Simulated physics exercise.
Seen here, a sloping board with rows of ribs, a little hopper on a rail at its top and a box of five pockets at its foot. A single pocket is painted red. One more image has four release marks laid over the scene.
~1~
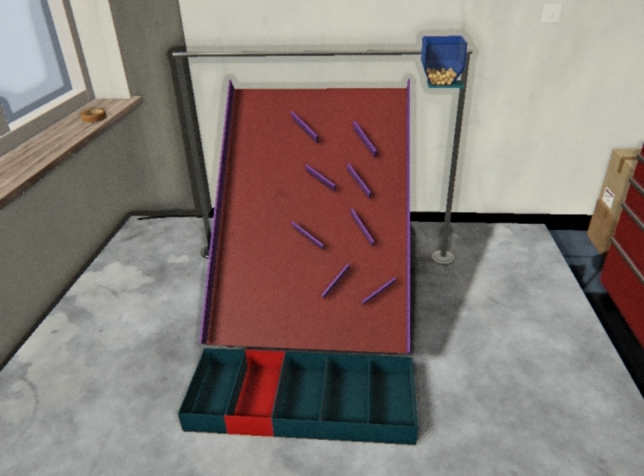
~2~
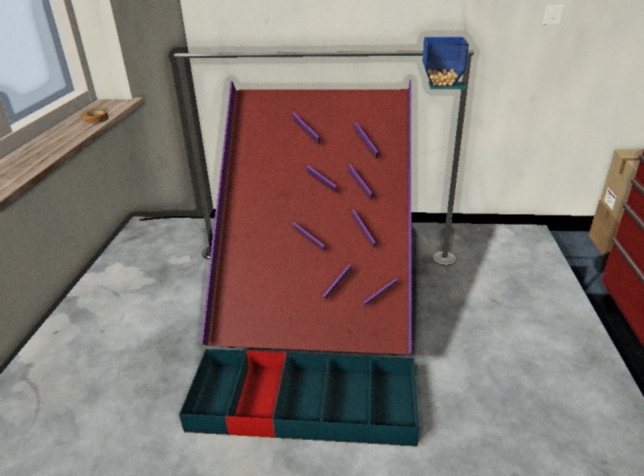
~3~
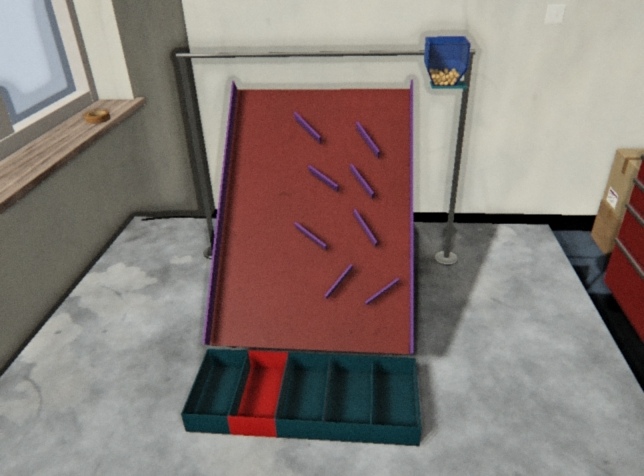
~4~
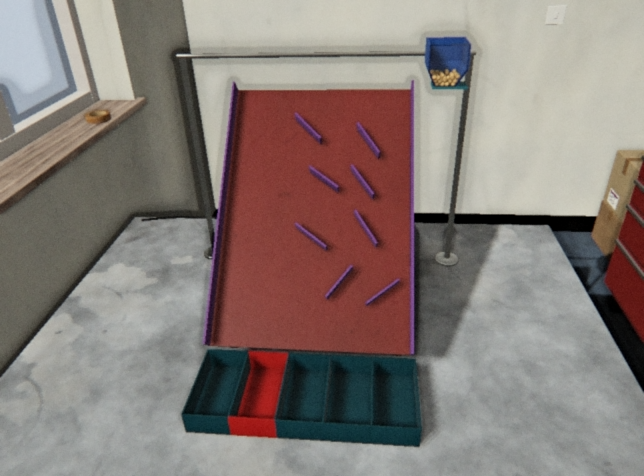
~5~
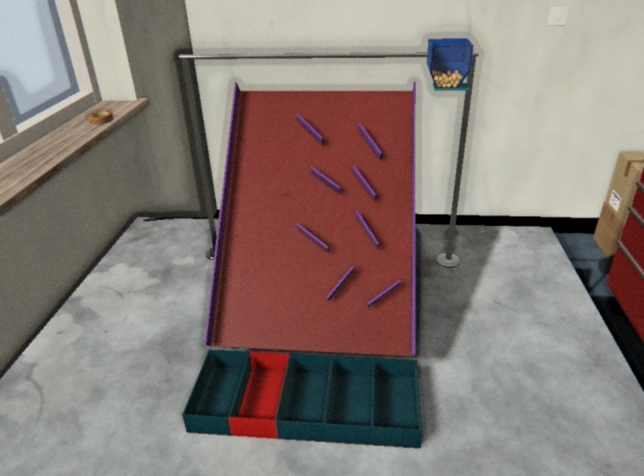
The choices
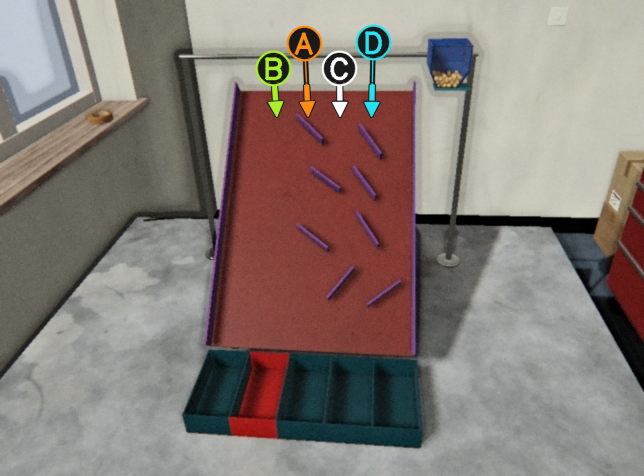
To begin with, a sloping red board with purple ribs stands below a rail, where a small blue hopper of pale pieces hangs at the right, above a box of five pockets, one red. Nothing on the board moves as the view drifts very slightly, and the hopper stays full.
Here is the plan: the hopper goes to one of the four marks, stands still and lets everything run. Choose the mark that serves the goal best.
Take B.
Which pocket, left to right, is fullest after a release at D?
It is the fifth one.
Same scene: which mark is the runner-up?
That is mark A.
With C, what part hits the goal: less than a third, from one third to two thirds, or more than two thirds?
Mark C gives less than a third.
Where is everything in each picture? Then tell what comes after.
The first frame shows hopper at (441, 76), dried chickpeas, door shut.
The second frame shows ribs (293, 113) to (318, 137), (355, 122) to (377, 152), (307, 166) to (336, 187).
The third frame shows ribs (351, 164) to (373, 193), (295, 223) to (326, 246), (354, 209) to (376, 243).
The fourth frame shows ribs (326, 297) to (352, 265), (366, 303) to (399, 279).
The fifth frame shows red pocket at (253, 427), number 2 of 5 from the left.
On the marked copy, mark A meets the board at (307, 111); mark B meets the board at (276, 111); mark C meets the board at (340, 111); mark D meets the board at (371, 111).
Choosing A, a small part in the red pocket, about two thirds in other pockets, about a quarter held on the board.
Choosing B, about a third in the red pocket, about a third in other pockets, about a quarter outside the box.
Choosing C, a small part in the red pocket, most in other pockets, a small part held on the board.
Choosing D, a small part in the red pocket, nearly all in other pockets, a stray few held on the board.
